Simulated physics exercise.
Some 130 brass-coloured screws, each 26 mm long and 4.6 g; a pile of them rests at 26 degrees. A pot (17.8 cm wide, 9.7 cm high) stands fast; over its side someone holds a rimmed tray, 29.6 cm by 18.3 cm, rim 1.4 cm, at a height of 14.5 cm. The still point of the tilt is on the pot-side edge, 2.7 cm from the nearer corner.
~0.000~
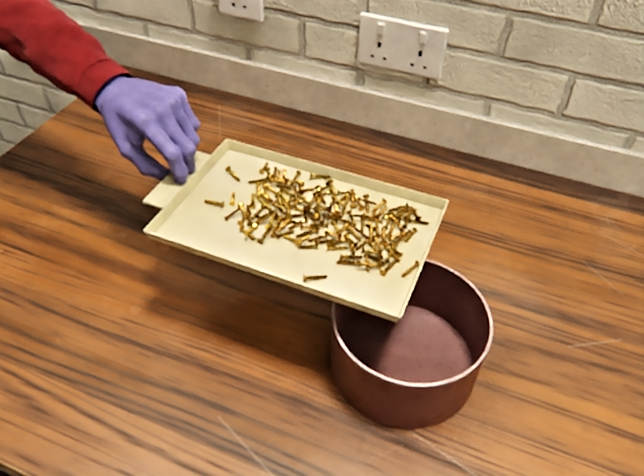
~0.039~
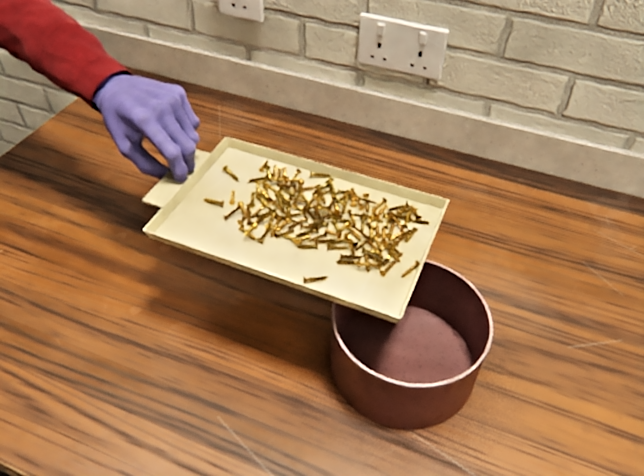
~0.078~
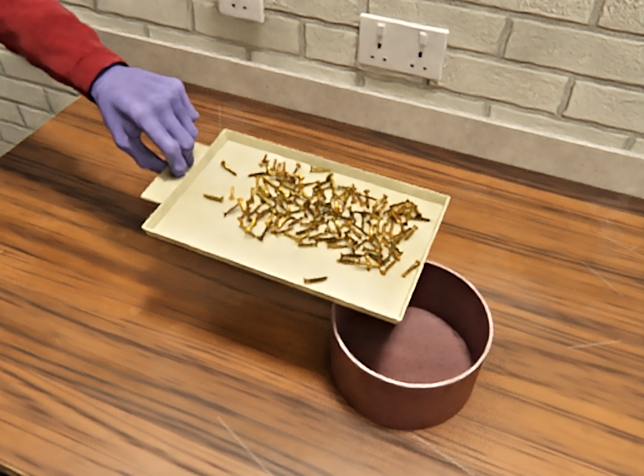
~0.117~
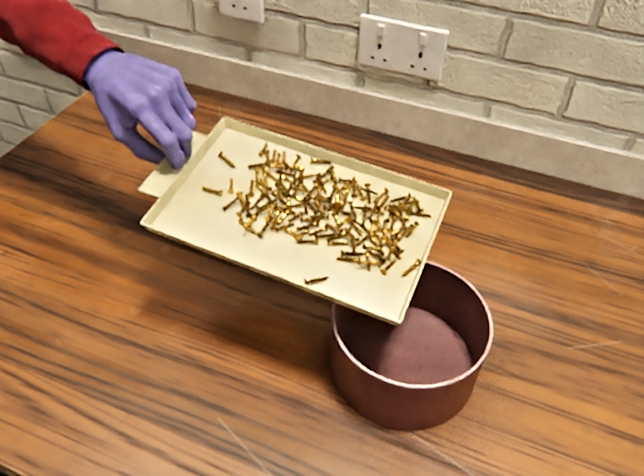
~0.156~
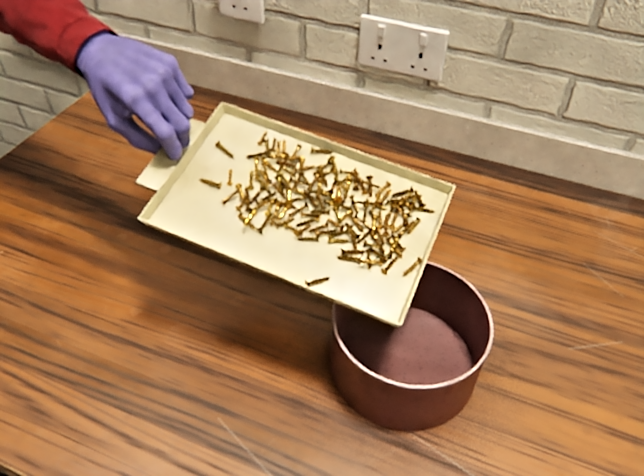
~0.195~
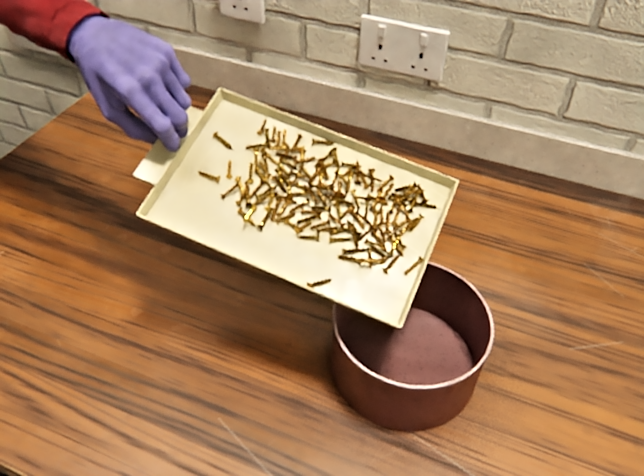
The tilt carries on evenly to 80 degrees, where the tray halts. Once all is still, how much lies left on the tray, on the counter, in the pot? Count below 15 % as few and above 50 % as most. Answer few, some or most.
Tray few, counter most, pot some.
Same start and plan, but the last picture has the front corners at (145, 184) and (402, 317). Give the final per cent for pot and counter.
Pot 70, counter 30.
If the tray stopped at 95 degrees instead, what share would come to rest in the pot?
Then about 35 per cent.
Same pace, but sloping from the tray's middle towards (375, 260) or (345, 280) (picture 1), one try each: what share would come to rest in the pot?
About 70 and 65 per cent.
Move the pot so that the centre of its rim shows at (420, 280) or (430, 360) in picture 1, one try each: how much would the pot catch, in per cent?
About 0 and 65 per cent.
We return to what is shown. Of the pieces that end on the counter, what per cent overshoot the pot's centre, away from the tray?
Roughly 40 per cent.
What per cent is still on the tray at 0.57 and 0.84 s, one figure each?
About 85, 0.
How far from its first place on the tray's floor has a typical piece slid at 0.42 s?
Some 4 cm.
After 0.42 s, tilt 51 degrees; the tray holds 100 %, the pot 0 %.
After 0.57 s, tilt 72 degrees; the tray holds 85 %, the pot 0 %.
Then, at 0.84 s, tilt 80 degrees; the tray holds 0 %, the pot 35 %.
By 1.7 s all is still; tray 0 %, counter 65 %, pot 35 %.
